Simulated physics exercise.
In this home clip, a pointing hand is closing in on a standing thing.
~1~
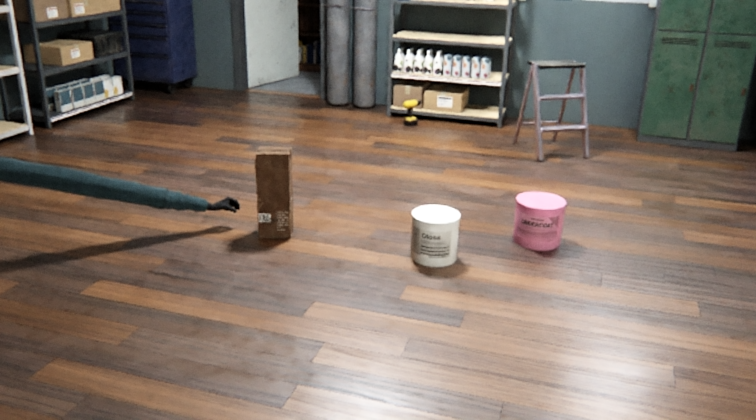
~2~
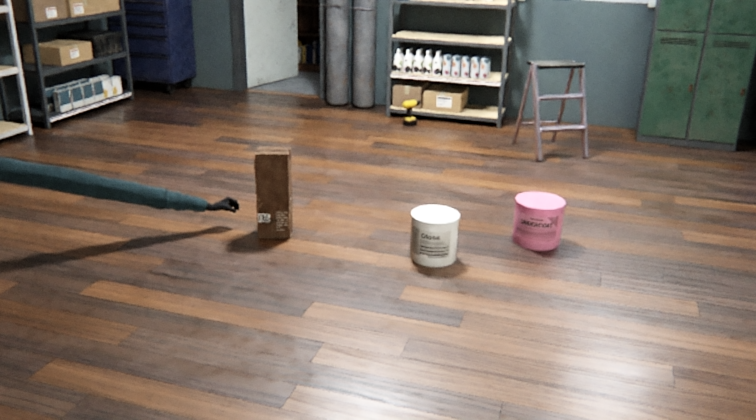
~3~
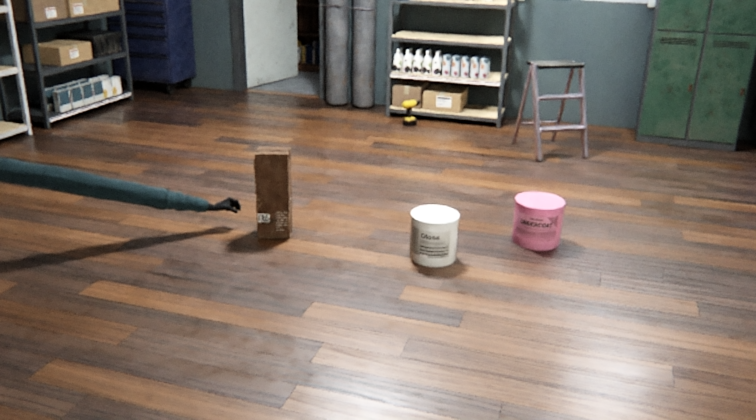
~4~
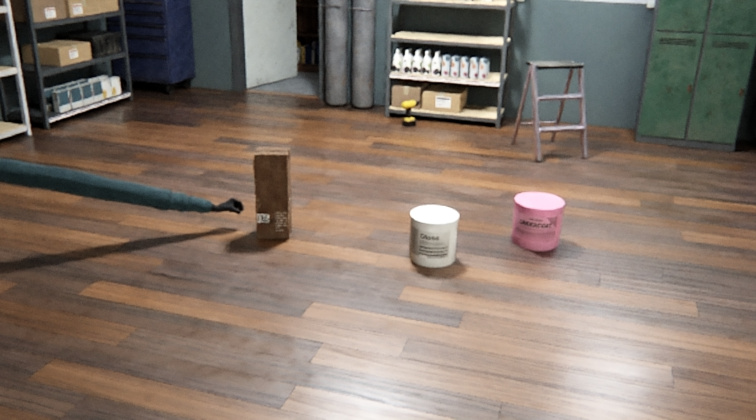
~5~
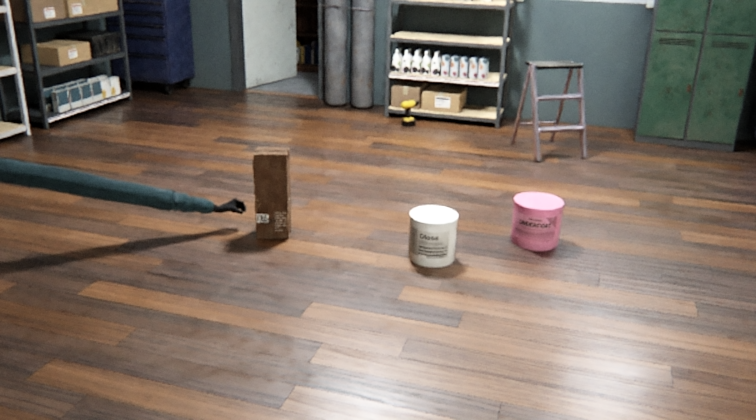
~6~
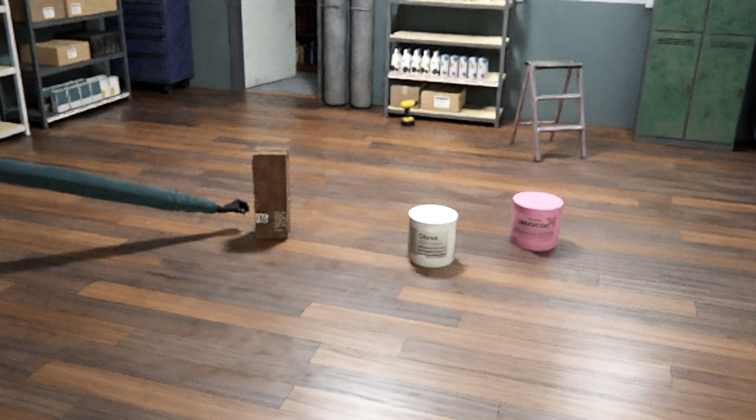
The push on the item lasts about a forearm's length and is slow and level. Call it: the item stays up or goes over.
Stays up.
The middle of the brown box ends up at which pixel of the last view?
It winds up at roughly (328, 198).
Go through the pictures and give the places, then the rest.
Brown box (275, 193), in the first frame.
Brown box (274, 193), in the second frame.
Brown box (274, 193), in the third frame.
Brown box (273, 193), in the fourth frame.
Brown box (273, 193), in the fifth frame.
Brown box (272, 193), in the sixth frame.
Then, 0.60 s past the last view, brown box displaced about its own width near (293, 194).
Then, 1.00 s past the last view, brown box displaced about its own width near (313, 197).
Finally, moved from the start, brown box. Final places as the last picture's camera would see them, brown box near (328, 198).
